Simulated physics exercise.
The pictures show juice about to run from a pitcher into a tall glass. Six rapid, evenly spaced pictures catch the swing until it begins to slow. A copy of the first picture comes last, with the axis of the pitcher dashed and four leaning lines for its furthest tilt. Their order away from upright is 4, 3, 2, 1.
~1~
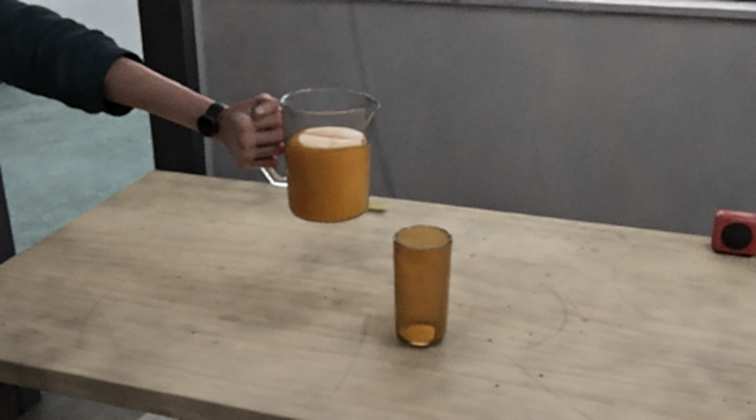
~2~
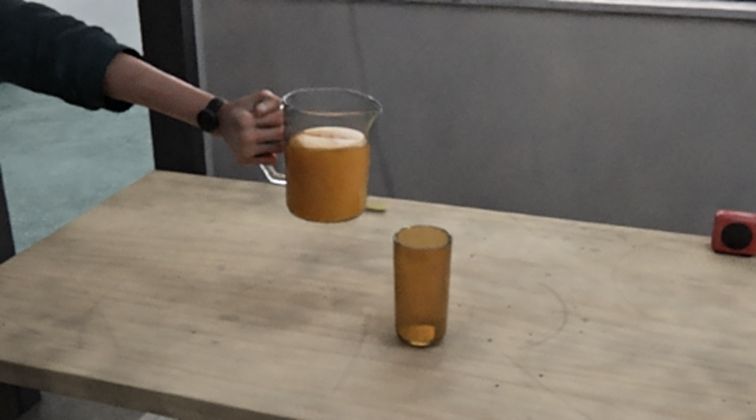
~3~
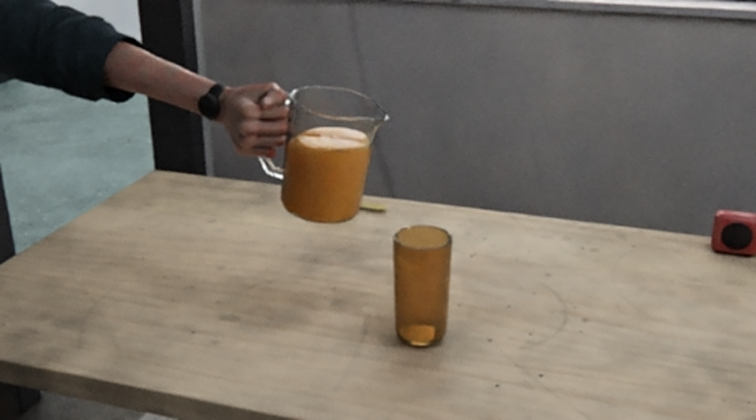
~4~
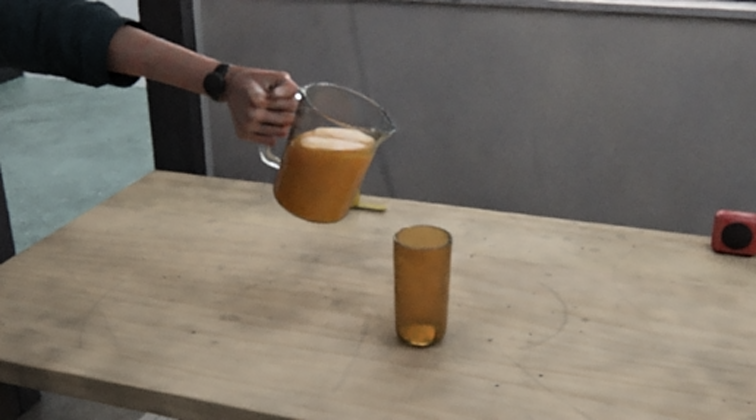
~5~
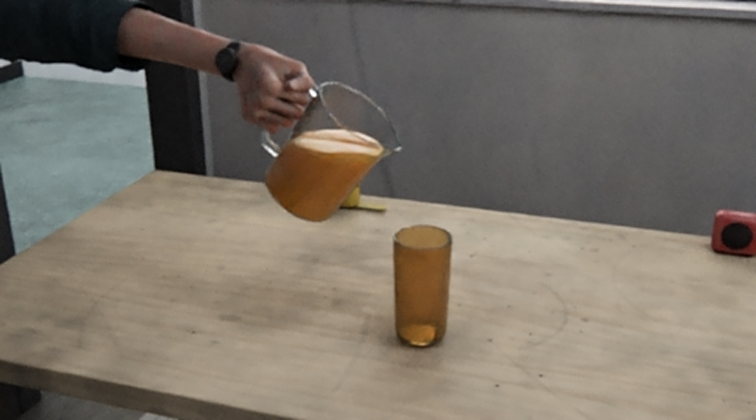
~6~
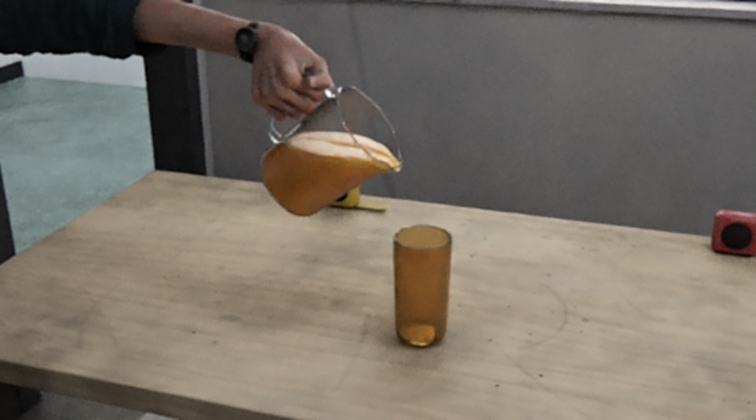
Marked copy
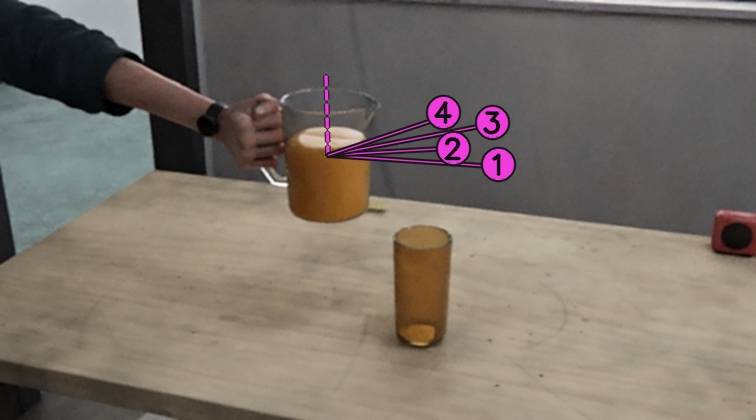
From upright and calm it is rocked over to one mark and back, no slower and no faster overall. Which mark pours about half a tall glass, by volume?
Line 4.
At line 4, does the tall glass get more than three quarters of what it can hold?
No, less.
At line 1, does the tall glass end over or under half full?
Over.
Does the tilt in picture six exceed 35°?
Yes, it does.
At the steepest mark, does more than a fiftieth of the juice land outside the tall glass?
Yes, it does.
In magenta, 1 at (481, 165); 2 at (436, 148); 3 at (476, 127); 4 at (429, 121).
With 1, the tall glass ends with about 95 % of what it can hold; 16 % of the juice is spilt.
With 2, the tall glass ends with about 90 % of what it can hold; 6 % of the juice is spilt.
With 3, the tall glass ends with about 71 % of what it can hold; 4 % of the juice is spilt.
With 4, the tall glass ends with about 51 % of what it can hold.
